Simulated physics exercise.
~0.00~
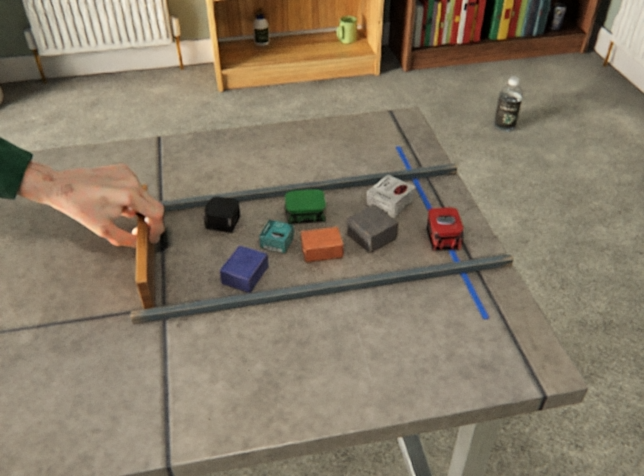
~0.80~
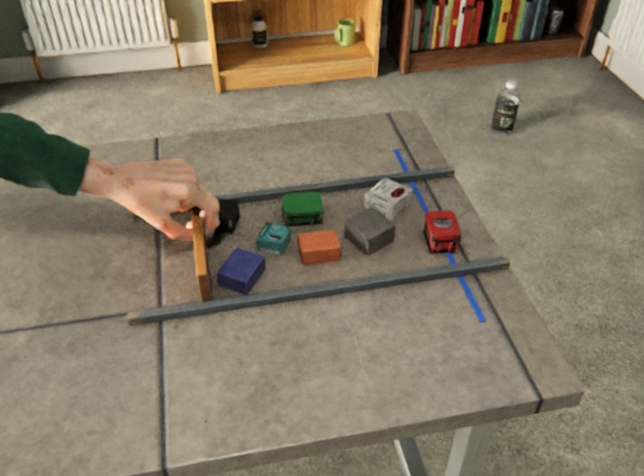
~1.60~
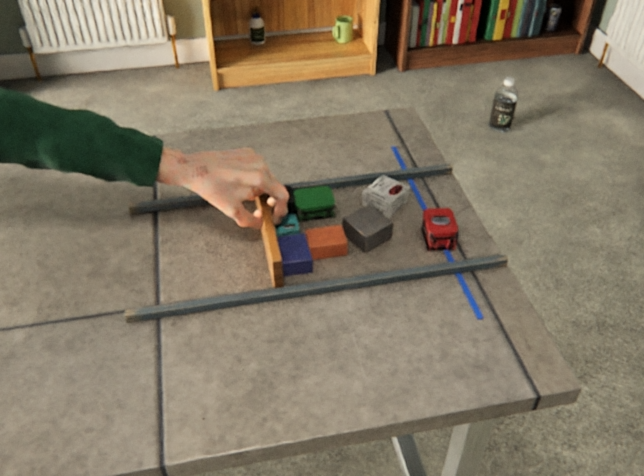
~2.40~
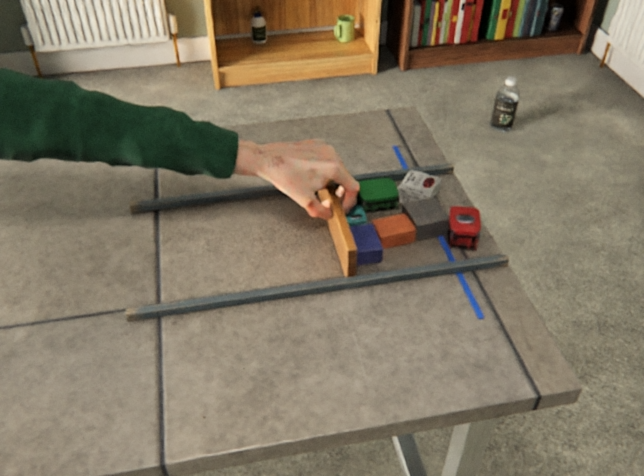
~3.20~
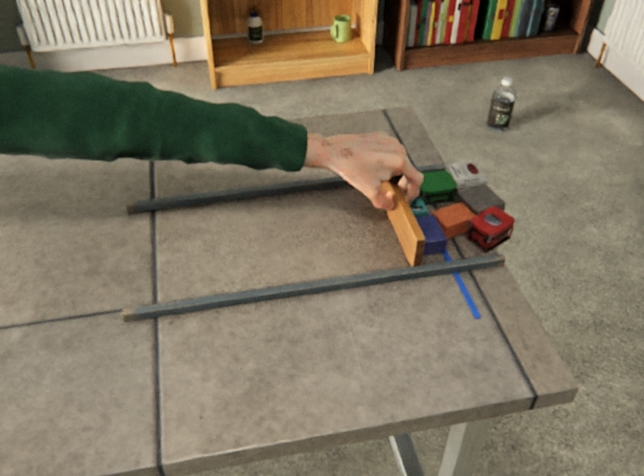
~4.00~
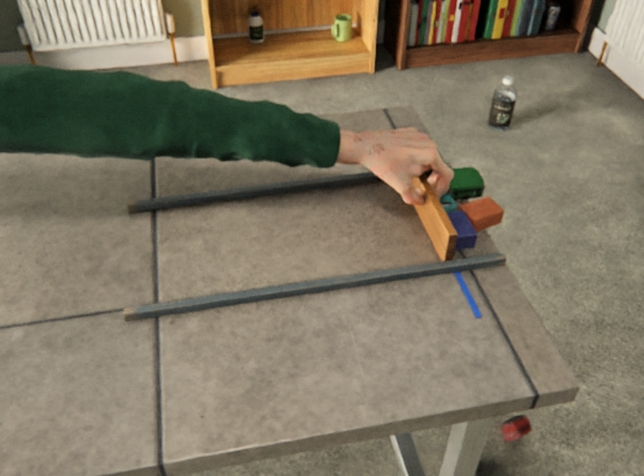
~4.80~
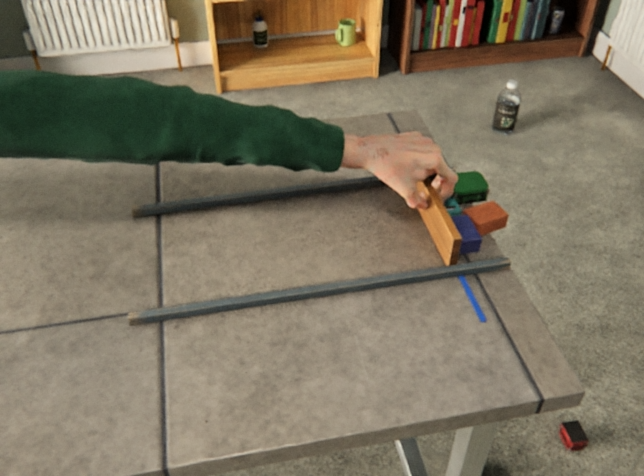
Hand pushing a wooden board between two rails, sweeping small coloured blocks rightward to the table edge, some falling, others staying perched.
